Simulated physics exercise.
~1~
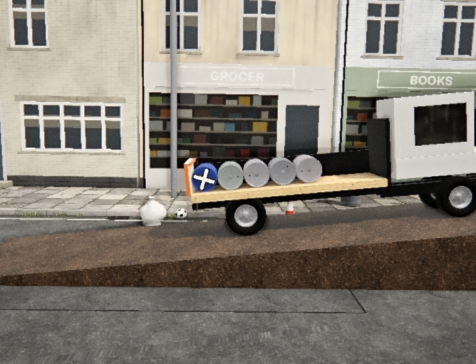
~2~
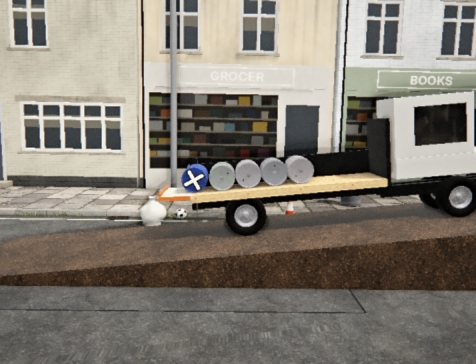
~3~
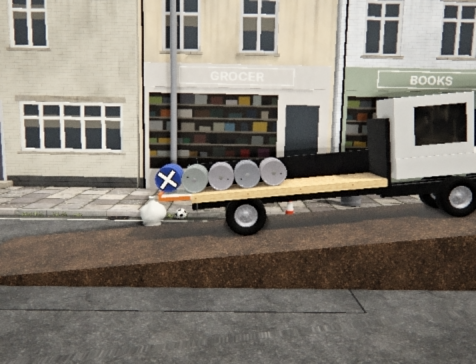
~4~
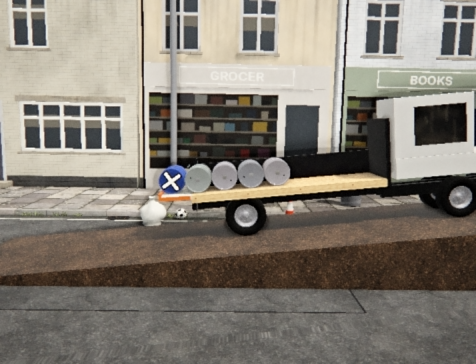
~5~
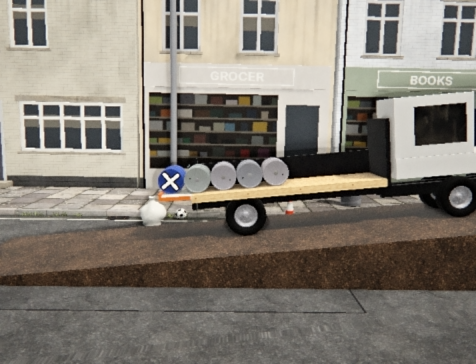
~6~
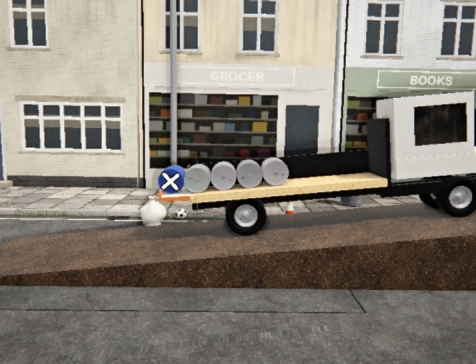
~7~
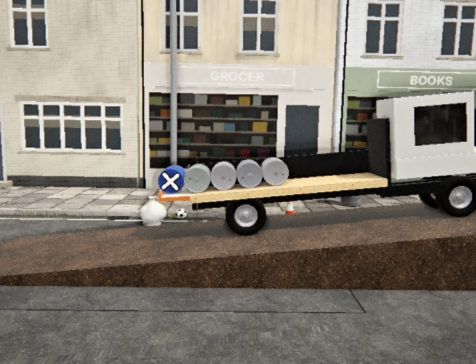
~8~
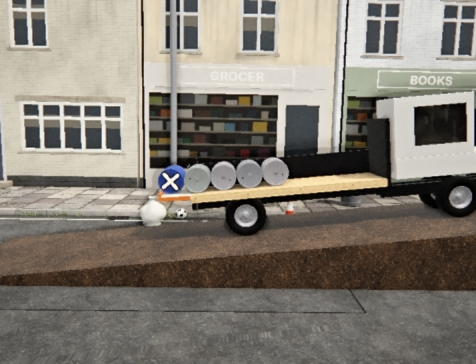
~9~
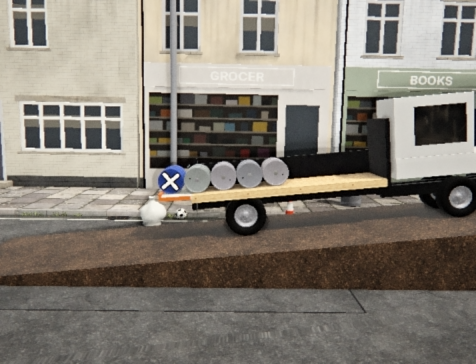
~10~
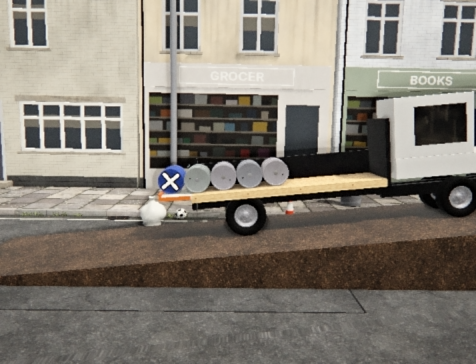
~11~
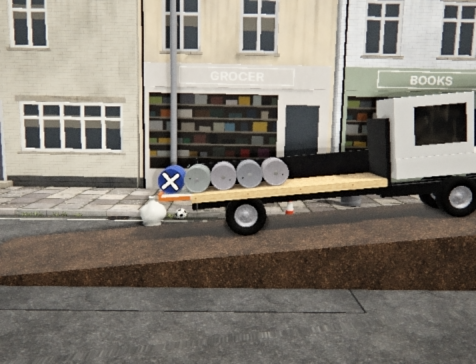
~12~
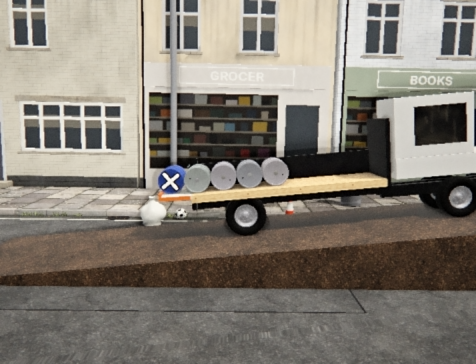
On a sloping street, a pickup's tailgate drops and a row of kegs rolls left, the blue one stopping on the gate.
